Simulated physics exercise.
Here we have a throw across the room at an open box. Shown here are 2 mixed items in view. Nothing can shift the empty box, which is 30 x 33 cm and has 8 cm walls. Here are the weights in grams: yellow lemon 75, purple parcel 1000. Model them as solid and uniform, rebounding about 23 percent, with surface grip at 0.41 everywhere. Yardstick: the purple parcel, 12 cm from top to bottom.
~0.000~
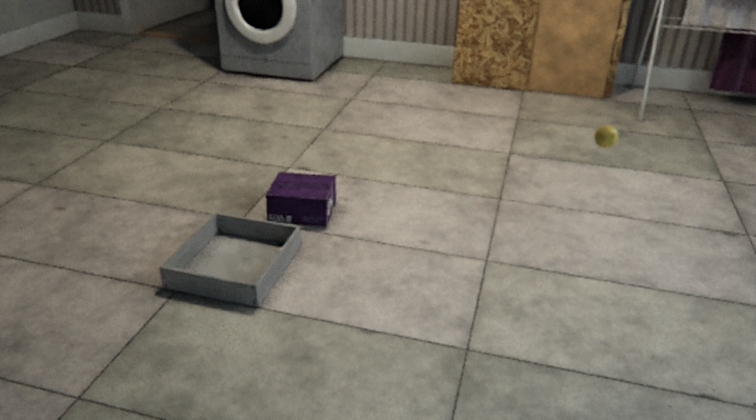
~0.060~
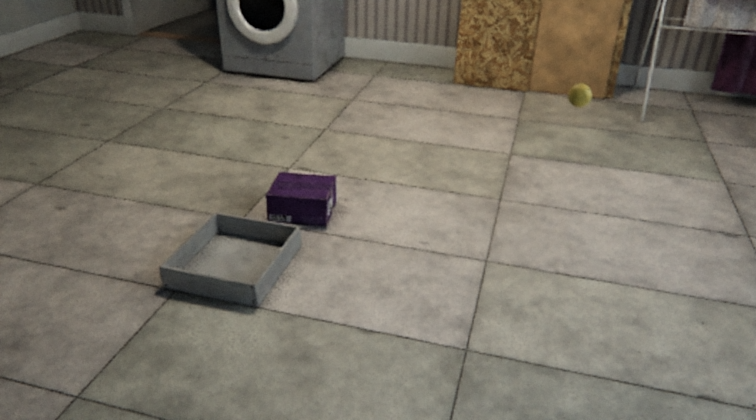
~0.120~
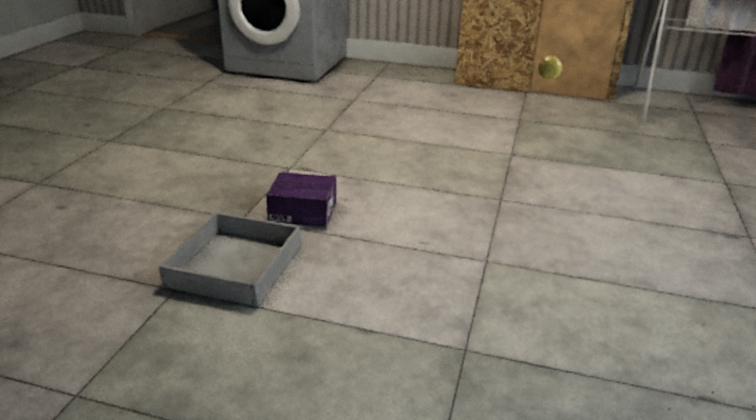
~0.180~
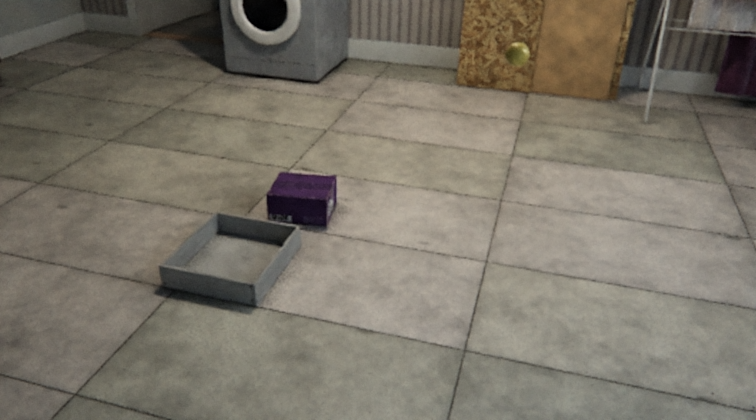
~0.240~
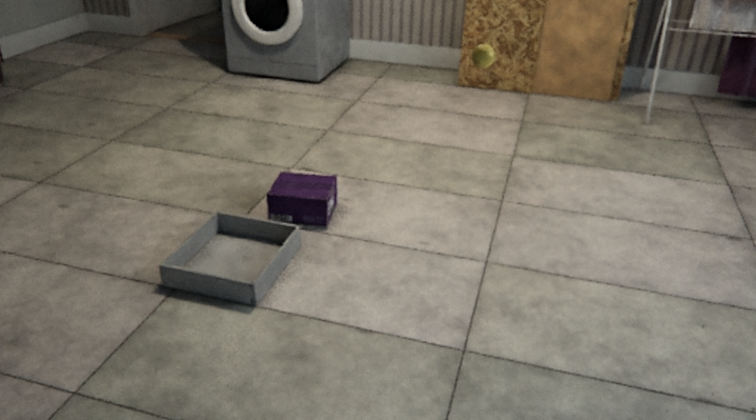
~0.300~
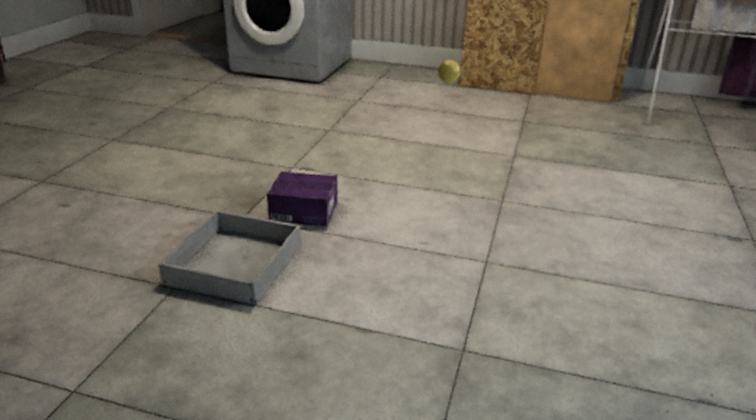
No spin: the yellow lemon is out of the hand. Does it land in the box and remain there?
No.
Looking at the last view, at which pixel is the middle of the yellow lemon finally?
Near (308, 281).
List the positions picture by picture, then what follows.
In the first frame, 104 cm from the box's middle; yellow lemon (606, 136); purple parcel (302, 198).
In the second frame, 96 cm from the box's middle; yellow lemon (580, 96); purple parcel (302, 199).
In the third frame, 89 cm from the box's middle; yellow lemon (550, 68); purple parcel (303, 199).
In the fourth frame, 81 cm from the box's middle; yellow lemon (517, 54); purple parcel (303, 199).
In the fifth frame, 73 cm from the box's middle; yellow lemon (484, 56); purple parcel (303, 198).
In the sixth frame, 66 cm from the box's middle; yellow lemon (449, 72); purple parcel (304, 198).
After 0.50 s, 40 cm from the box's middle; yellow lemon near (348, 204).
After 0.70 s, lemon outside, 20 cm from the box's middle; yellow lemon near (284, 261).
At rest (2.4 s), lemon outside, 28 cm from the box's middle; purple parcel in place, give or take 10 cm. Seen from the same camera at the end, yellow lemon near (308, 281).
